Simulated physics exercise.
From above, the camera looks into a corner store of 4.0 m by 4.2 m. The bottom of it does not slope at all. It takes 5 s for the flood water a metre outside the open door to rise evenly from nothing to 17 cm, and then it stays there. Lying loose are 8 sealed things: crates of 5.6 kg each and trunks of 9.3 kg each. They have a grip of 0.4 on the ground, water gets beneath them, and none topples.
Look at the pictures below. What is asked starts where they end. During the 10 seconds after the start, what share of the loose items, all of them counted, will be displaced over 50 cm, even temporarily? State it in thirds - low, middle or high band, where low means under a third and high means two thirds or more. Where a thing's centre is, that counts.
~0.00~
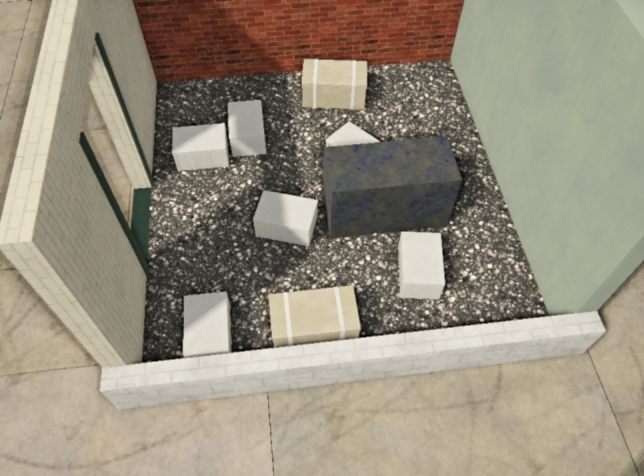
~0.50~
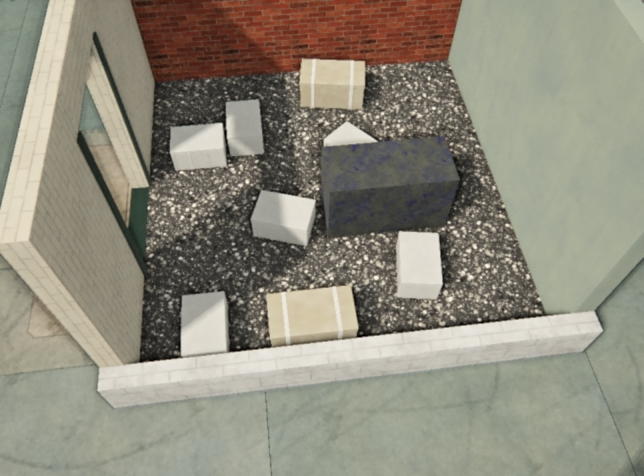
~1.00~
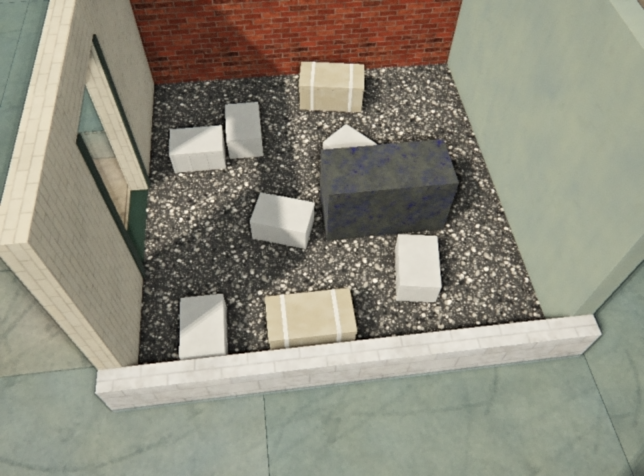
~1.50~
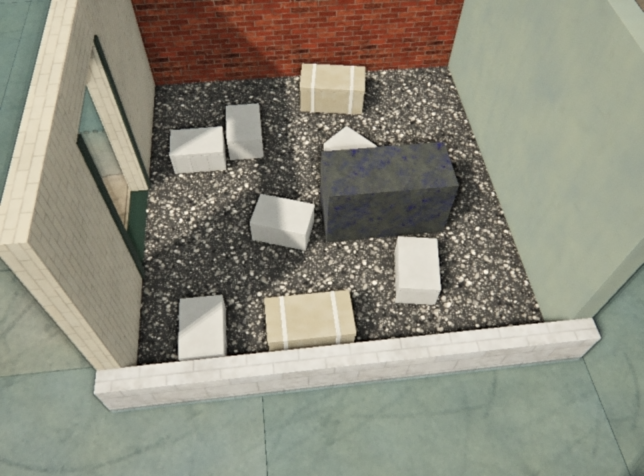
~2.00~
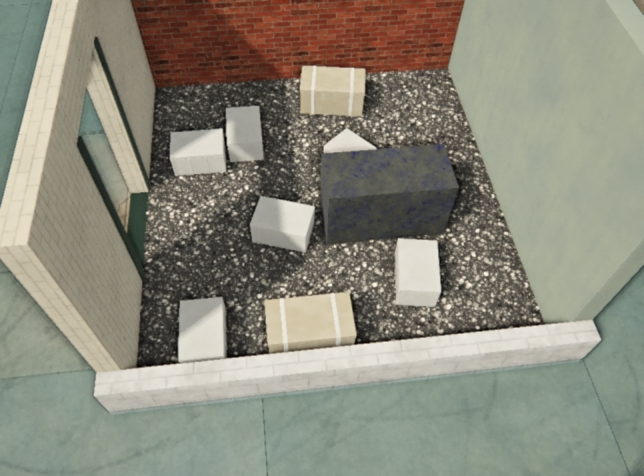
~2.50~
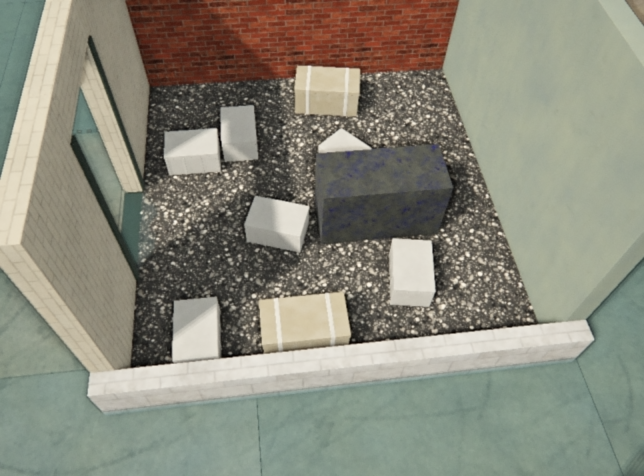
Middle band.
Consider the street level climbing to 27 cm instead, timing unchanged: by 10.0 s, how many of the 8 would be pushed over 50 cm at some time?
Under that setup the answer is 6.
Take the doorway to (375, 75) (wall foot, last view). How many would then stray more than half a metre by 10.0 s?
Then 2 of them would.
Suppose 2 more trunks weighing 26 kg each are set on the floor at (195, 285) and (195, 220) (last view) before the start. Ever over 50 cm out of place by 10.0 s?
Well, the first one stays inside the mark, and the second tops the mark.
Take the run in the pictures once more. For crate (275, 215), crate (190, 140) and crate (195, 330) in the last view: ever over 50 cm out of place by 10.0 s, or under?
Taking them in turn, the first is beyond the limit, the second within the limit and the third within the limit.
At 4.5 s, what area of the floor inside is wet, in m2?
Close to 3.5 m2, I'd say.
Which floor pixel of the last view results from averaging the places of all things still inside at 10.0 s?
I'd say about (331, 201) in the last view.
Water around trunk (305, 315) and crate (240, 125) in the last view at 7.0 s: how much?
First roughly 2 cm, second roughly 2 cm.
After 3.5 s 0 of 8 are over 50 cm from their spots; 0 afloat.
After 4.5 s 0 of 8 are over 50 cm from their spots; 0 afloat.
After 7.0 s 2 of 8 are over 50 cm from their spots; 1 afloat.
After 10.0 s 4 of 8 are over 50 cm from their spots, and 4 have been at some point; 6 afloat.
